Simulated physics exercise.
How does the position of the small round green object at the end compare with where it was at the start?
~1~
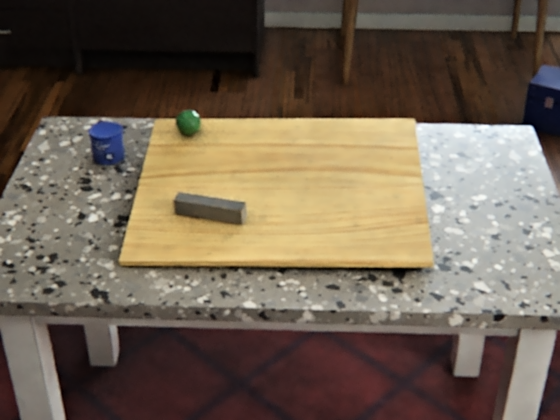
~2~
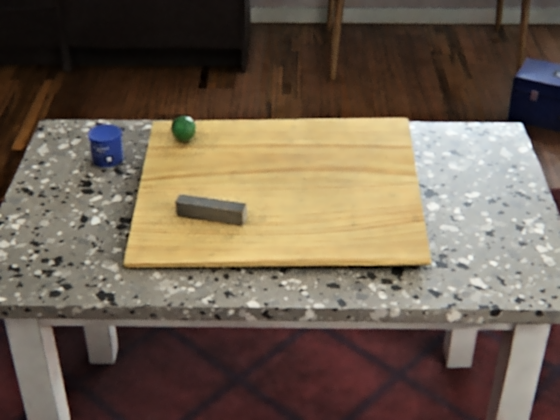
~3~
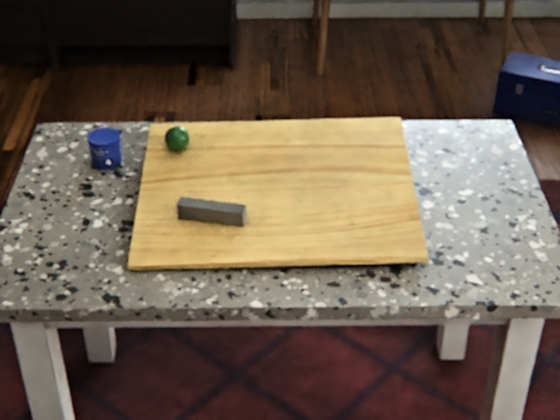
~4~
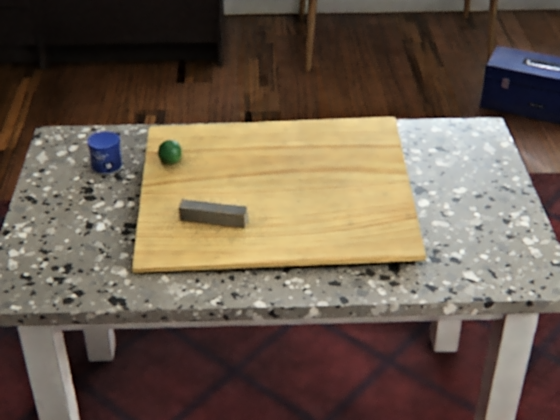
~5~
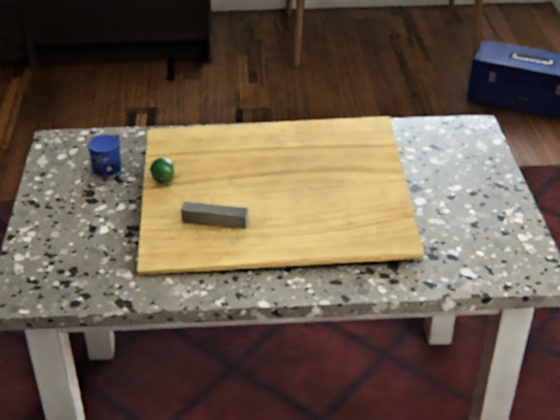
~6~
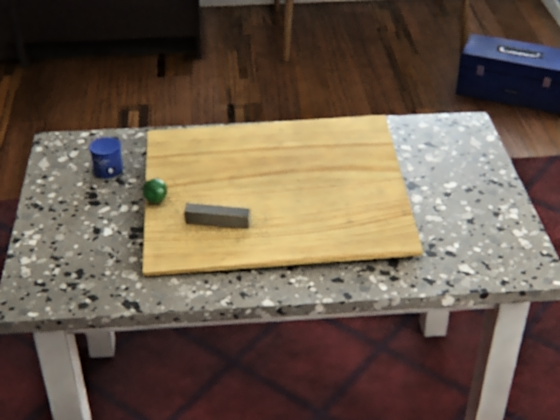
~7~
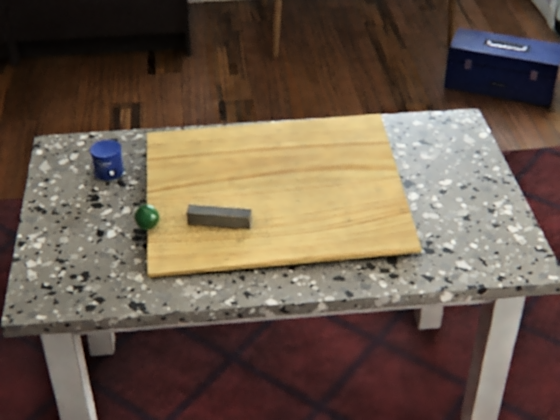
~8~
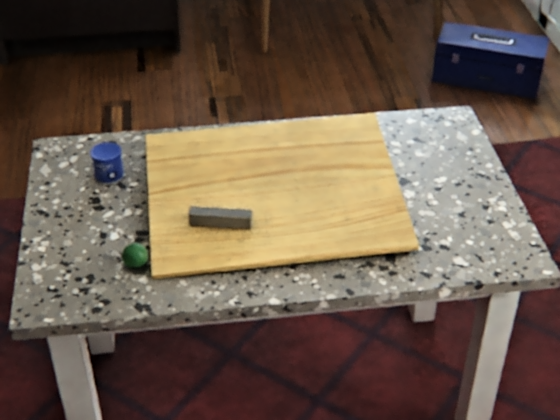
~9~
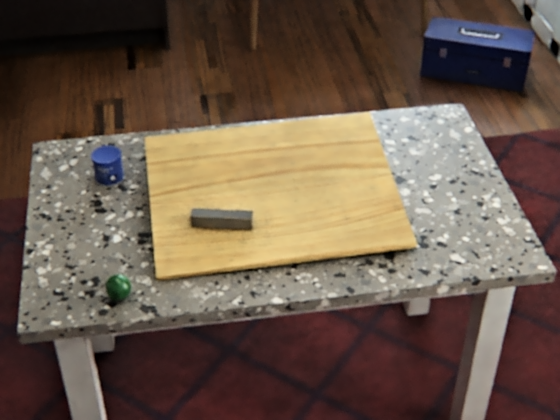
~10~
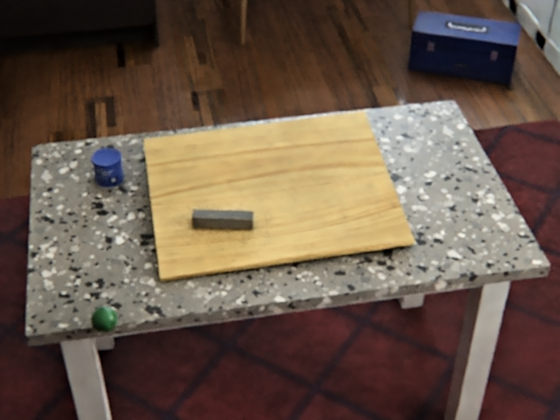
At the start it was on the board near its back left corner, but by the end it was off the board, on the tabletop near the table's front left corner.
